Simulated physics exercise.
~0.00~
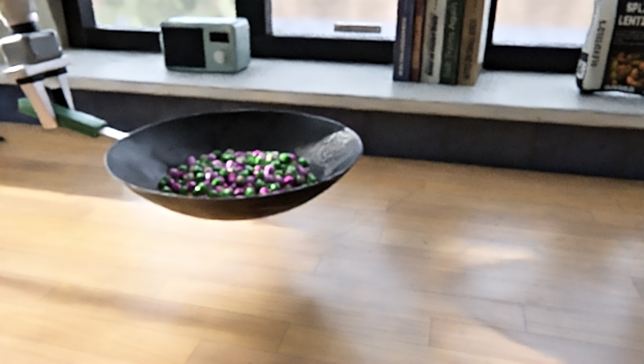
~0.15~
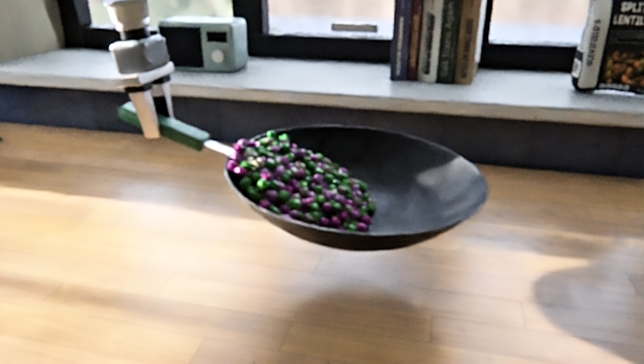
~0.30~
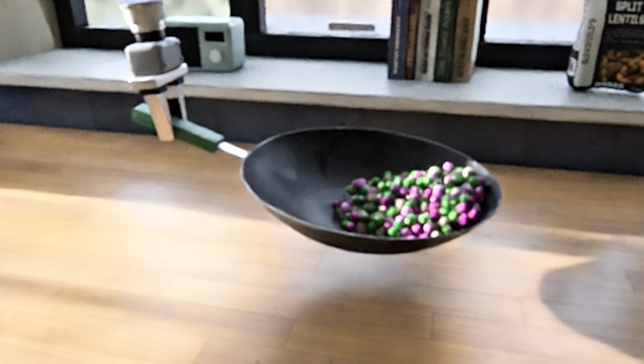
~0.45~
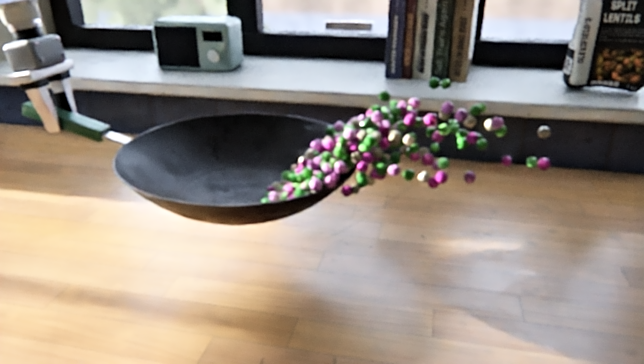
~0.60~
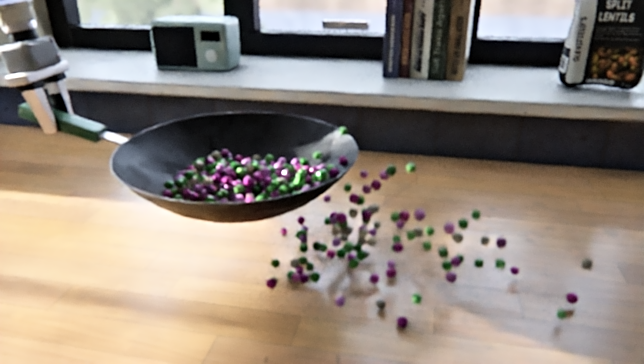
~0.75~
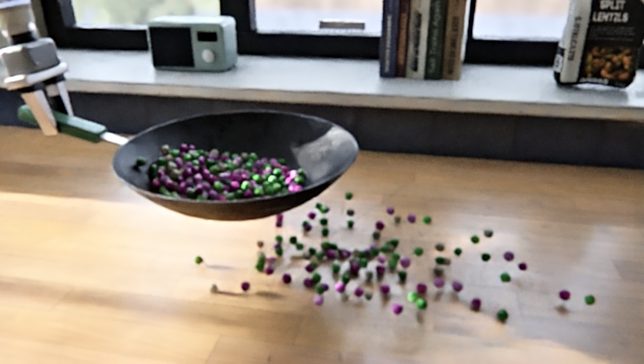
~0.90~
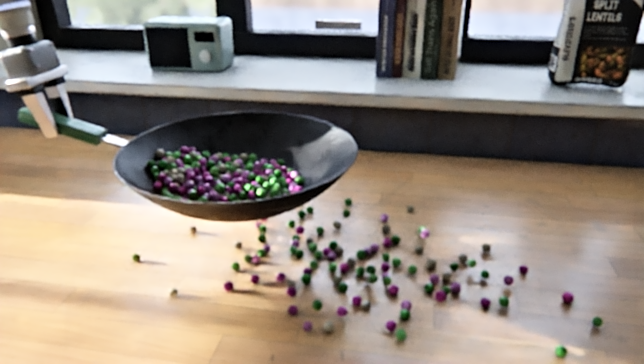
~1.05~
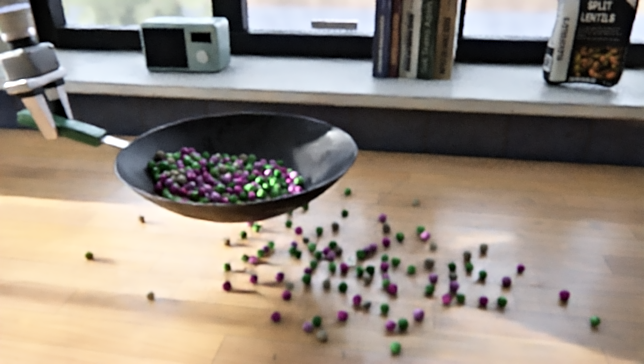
In the video, a robot gripper holding a dark wok of green and purple round sweets moves it right, then swings it back left, flinging some over the right rim; they scatter across the wooden table while most stay heaped in the wok.
